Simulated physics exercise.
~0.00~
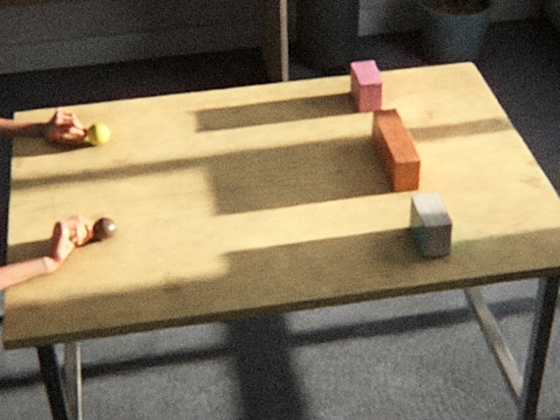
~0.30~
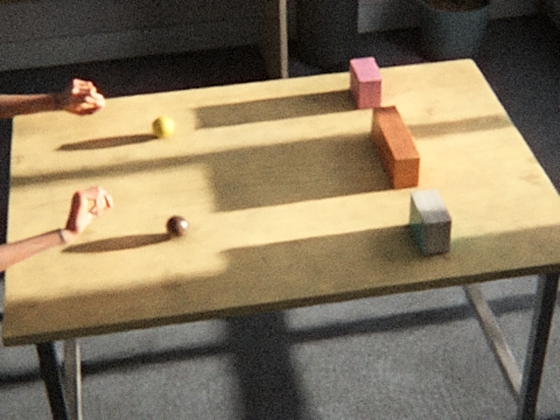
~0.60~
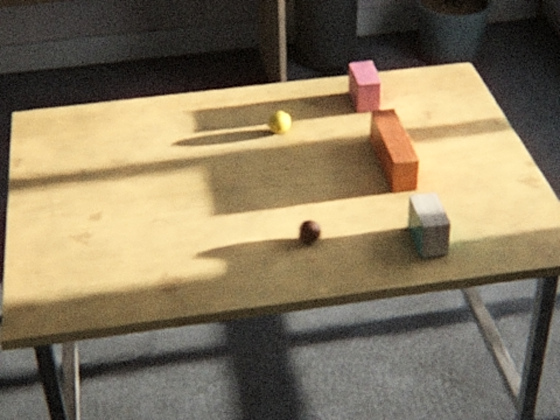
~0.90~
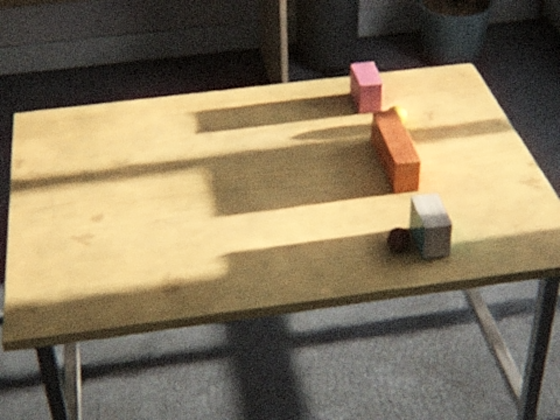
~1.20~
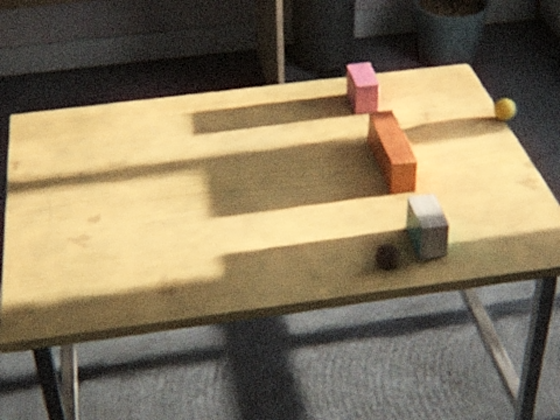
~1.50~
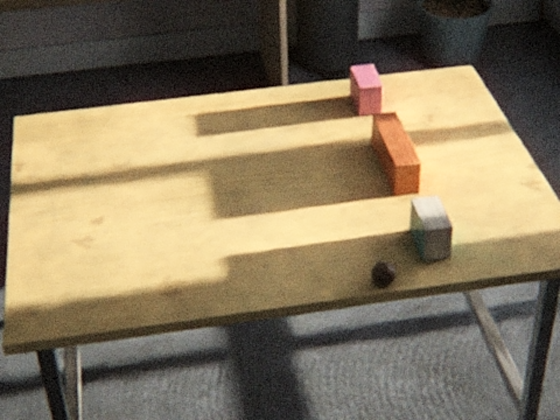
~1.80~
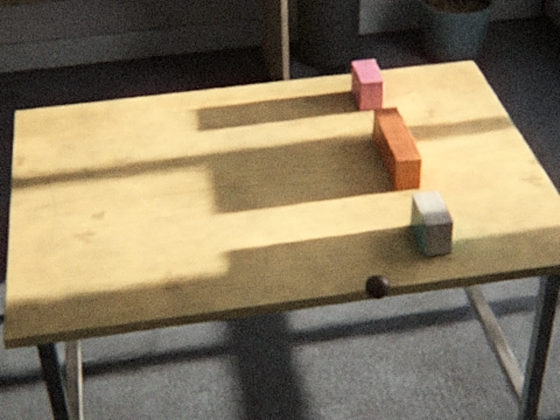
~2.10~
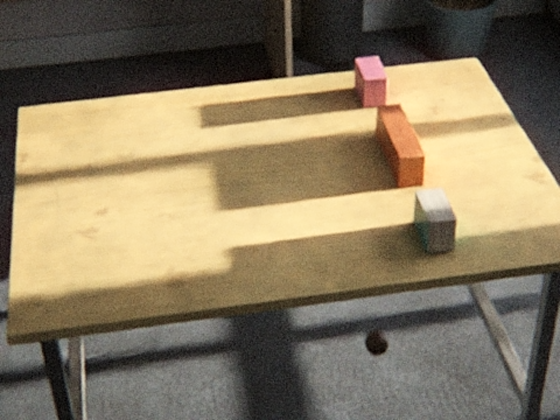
We see two hands release a yellow ball and a dark brown ball across a wooden table toward three blocks; the yellow one rolls through a gap and off the far side, while the brown one hits the grey block, rolls back toward the near edge and drops off.
